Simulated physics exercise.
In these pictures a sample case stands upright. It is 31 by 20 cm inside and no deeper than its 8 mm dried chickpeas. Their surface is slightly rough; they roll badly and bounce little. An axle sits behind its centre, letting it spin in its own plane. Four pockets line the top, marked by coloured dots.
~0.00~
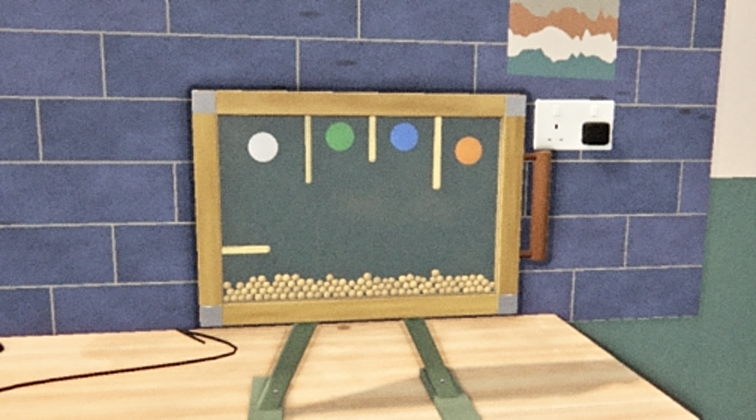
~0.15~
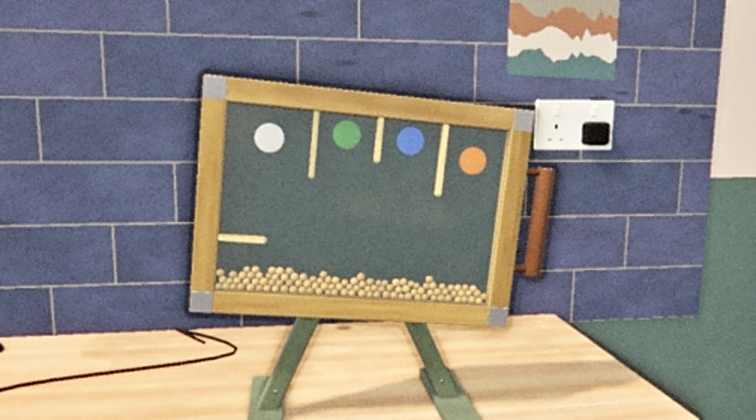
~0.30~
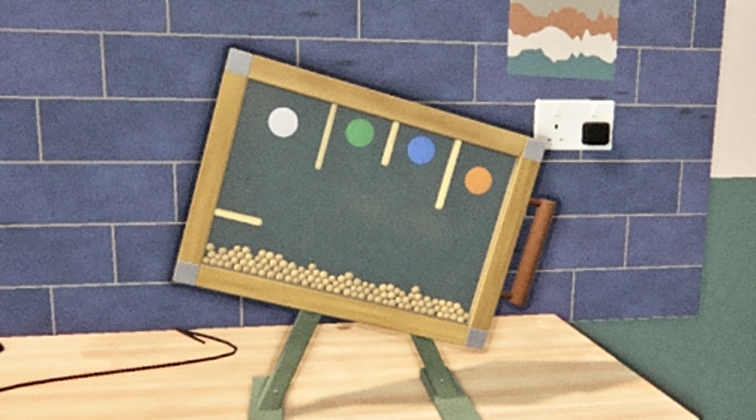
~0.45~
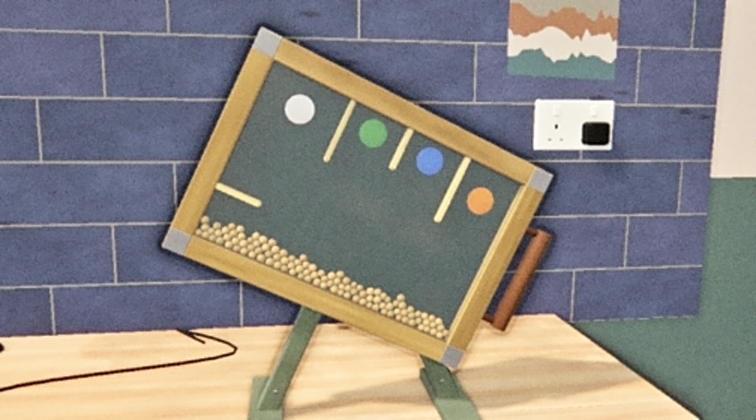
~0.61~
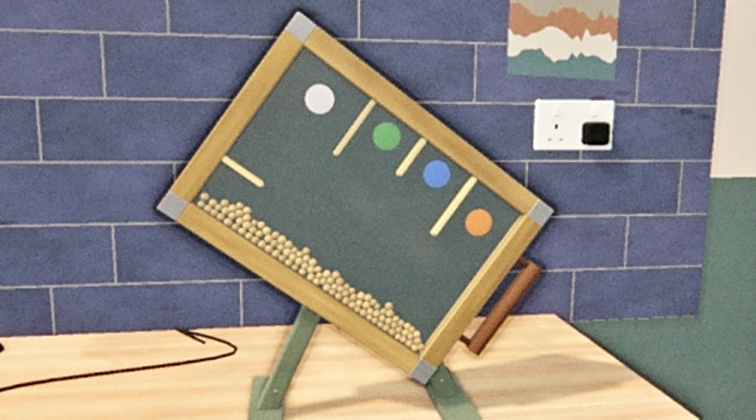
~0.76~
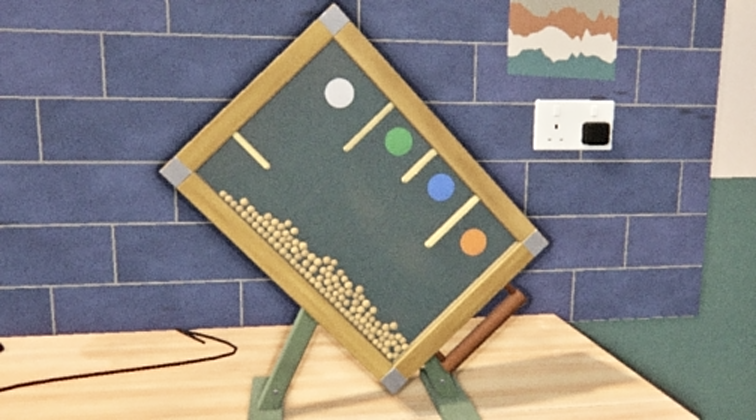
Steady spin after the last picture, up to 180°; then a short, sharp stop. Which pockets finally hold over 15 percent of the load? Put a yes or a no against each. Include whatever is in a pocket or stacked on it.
Result: Blue is left below target; green is left below target; orange is left above target; white is left below target.
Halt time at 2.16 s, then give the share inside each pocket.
Blue pocket: 0; green pocket: 0; orange pocket: 55; white pocket: 0.
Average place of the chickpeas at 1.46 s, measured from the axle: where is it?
The middle sits about 7 centimetres left and 11 centimetres below the axle.
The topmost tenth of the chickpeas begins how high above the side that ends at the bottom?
About 11 cm up.
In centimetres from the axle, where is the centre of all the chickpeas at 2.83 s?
Roughly 12 cm to the left of the axle and 4 cm under it.
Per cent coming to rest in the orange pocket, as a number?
Around 100 percent.
After 1.46 s it has turned 93°, the chickpeas' middle is 7 cm left of and 11 cm below the axle; inside pockets, nothing yet.
After 2.16 s it has turned 140°, the chickpeas' middle is 9 cm left of and 10 cm below the axle; inside pockets, orange 55 %.
At rest by 3.3 s, blue 0 %, green 0 %, orange 100 %, white 0 %.
